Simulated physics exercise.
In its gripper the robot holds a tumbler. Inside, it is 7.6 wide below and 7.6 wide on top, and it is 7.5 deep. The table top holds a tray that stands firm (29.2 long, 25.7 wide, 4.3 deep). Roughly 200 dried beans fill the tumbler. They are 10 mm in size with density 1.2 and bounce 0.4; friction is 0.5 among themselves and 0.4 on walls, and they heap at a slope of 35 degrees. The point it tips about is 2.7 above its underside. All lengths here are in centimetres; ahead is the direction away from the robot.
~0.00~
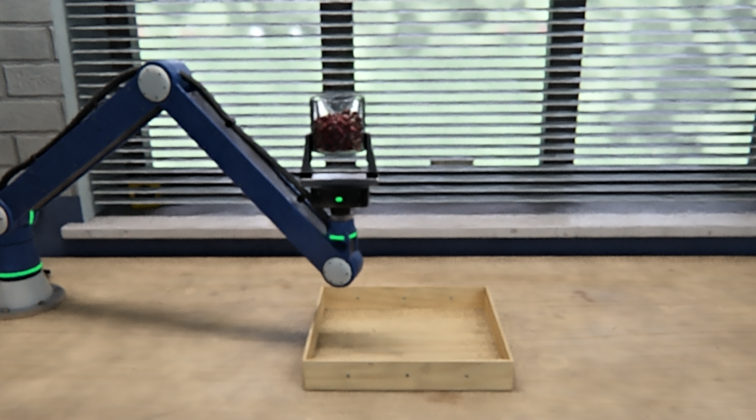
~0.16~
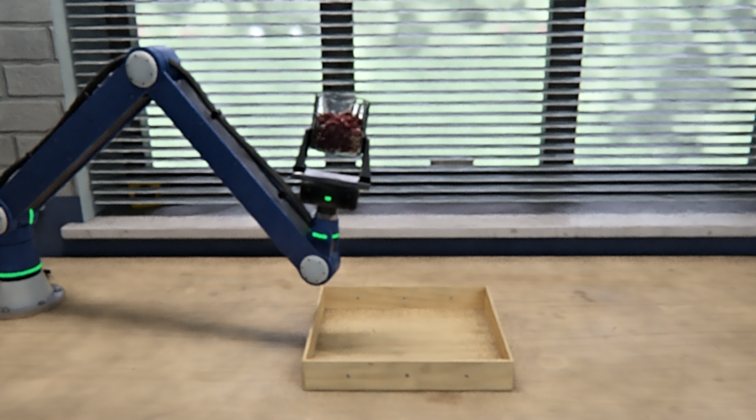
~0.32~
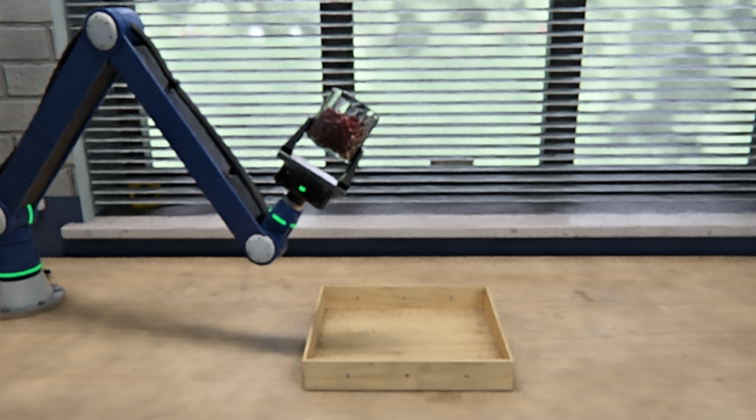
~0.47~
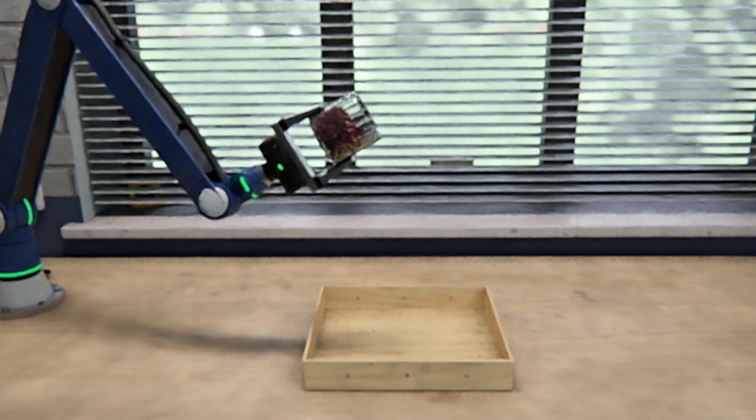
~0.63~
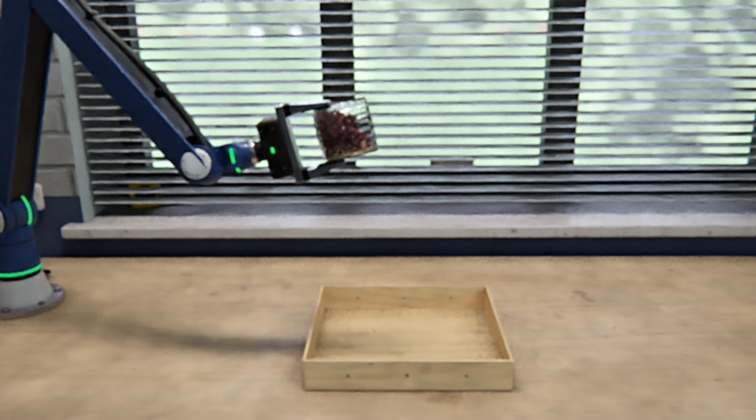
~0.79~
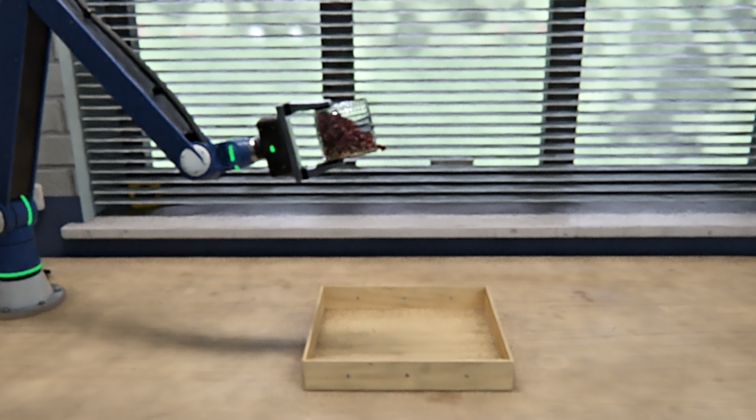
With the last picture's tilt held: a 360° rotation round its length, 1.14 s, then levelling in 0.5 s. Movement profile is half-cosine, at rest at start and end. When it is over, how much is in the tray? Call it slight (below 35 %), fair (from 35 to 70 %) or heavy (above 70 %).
I would call it slight, below 35 %.
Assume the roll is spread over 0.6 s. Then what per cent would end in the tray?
It would come to close to 15 per cent.
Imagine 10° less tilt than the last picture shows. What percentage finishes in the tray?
0 percent or so.
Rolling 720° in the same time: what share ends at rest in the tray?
Around 20 %.
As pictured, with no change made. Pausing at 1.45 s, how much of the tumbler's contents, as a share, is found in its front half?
Looks like around 35 per cent is in the front half.
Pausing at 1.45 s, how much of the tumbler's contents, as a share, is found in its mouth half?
Share in mouth half: Approx. 30 %.
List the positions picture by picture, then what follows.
The first frame shows tumbler middle at (338, 125), upright; upper third of the load around (339, 124), from x 315 to 360, top at y 115; 200 in the tumbler.
The second frame shows tumbler middle at (339, 125), tipped 10°; upper third of the load around (336, 124), from x 315 to 360, top at y 115.
The third frame shows tumbler middle at (342, 126), tipped 34°; upper third of the load around (332, 123), from x 310 to 365, top at y 110.
The fourth frame shows tumbler middle at (344, 128), tipped 61°; upper third of the load around (333, 121), from x 315 to 360, top at y 110.
The fifth frame shows tumbler middle at (345, 130), tipped 77°; upper third of the load around (333, 121), from x 320 to 365, top at y 110.
The sixth frame shows tumbler middle at (345, 130), tipped 78°; upper third of the load around (331, 124), from x 320 to 385, top at y 110; 200 in the tumbler.
After 1.45 s, tipped 78°, highest piece 38 above the table; 187 in the tumbler, 3 in the tray, 10 in flight or on a rim.
After 2.10 s, tipped 57°, highest piece 37 above the table; 164 in the tumbler, 33 in the tray, 3 in flight or on a rim.
After 2.63 s, upright, highest piece 39 above the table; 164 in the tumbler, 36 in the tray.
After 3.33 s, upright, highest piece 39 above the table; 164 in the tumbler, 36 in the tray.
At rest, 164 in the tumbler, 36 in the tray. That is 18 % in the tray.
